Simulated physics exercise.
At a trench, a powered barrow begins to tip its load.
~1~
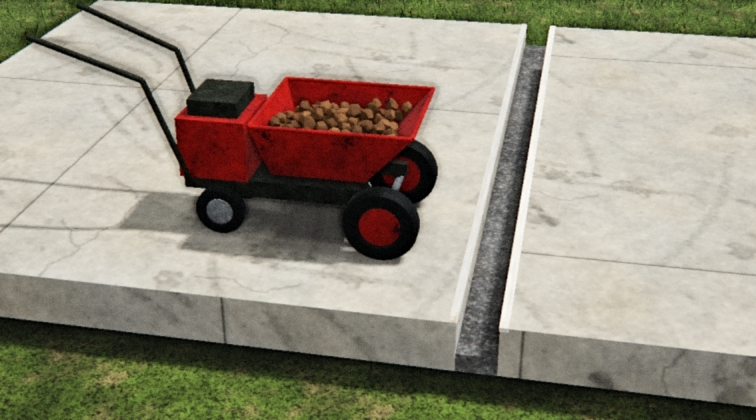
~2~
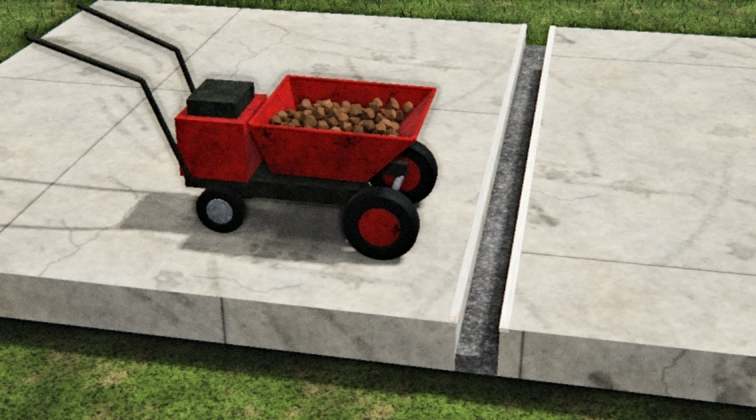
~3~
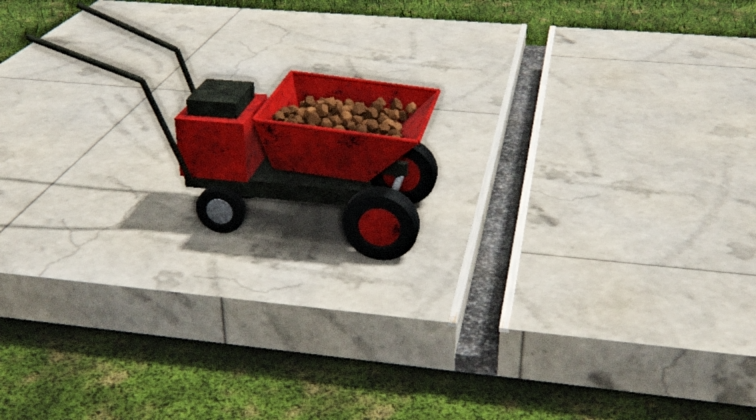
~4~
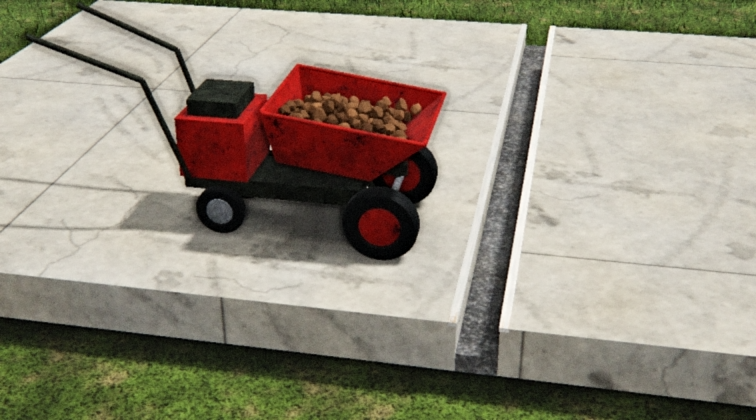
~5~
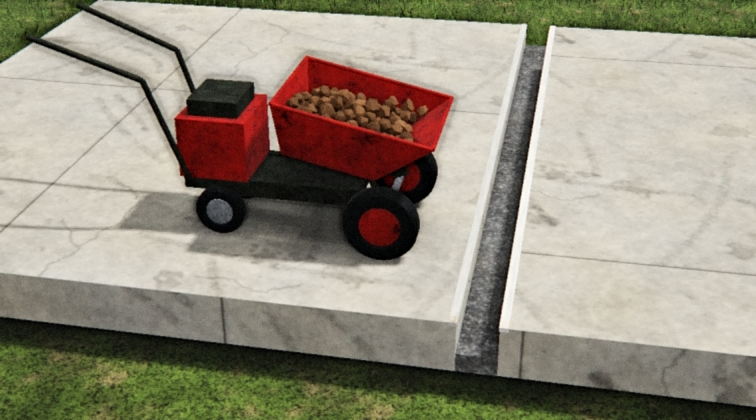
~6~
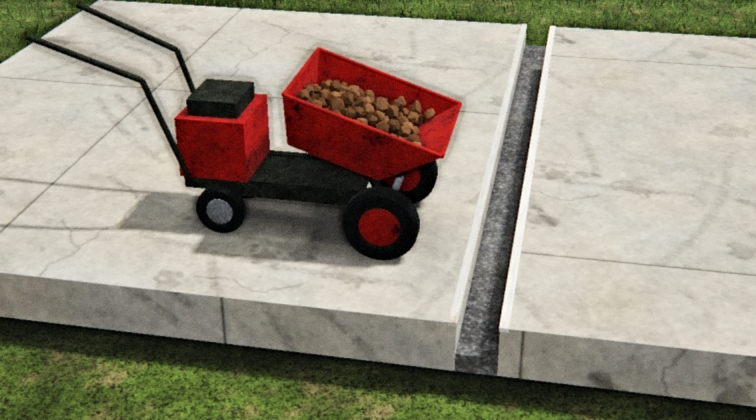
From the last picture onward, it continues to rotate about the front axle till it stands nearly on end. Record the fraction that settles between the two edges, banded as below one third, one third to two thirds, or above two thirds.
Fraction between edges: One third to two thirds.
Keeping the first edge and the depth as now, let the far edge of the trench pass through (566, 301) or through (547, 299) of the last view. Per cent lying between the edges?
The first try comes to close to 100 per cent, the next to 90 per cent.
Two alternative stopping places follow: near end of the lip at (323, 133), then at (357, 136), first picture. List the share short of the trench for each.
50 % then 30 %.
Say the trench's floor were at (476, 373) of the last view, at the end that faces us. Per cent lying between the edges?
It works out to some 50 percent.
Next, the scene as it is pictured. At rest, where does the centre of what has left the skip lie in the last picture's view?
Resting centre, last frame: Roughly (517, 235).
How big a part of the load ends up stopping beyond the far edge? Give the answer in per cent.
Roughly 50 per cent of the load.
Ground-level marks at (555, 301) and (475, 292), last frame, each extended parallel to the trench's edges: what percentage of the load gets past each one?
I'd put it near 30 in a hundred, then near 90 in a hundred.
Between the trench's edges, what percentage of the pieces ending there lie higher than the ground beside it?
Around 10 in a hundred.
Just after the last frame, skip tipped steeply; every one in the skip.
A moment on, skip tipped right over; roughly two thirds in the skip; about a tenth in or heaped over the trench; roughly a quarter beyond it; just a few falling.
Further on, skip tipped right over; just a few in the skip; roughly half in or heaped over the trench; roughly half beyond it.
When it is over, skip tipped right over; roughly half in or heaped over the trench; roughly half beyond it.
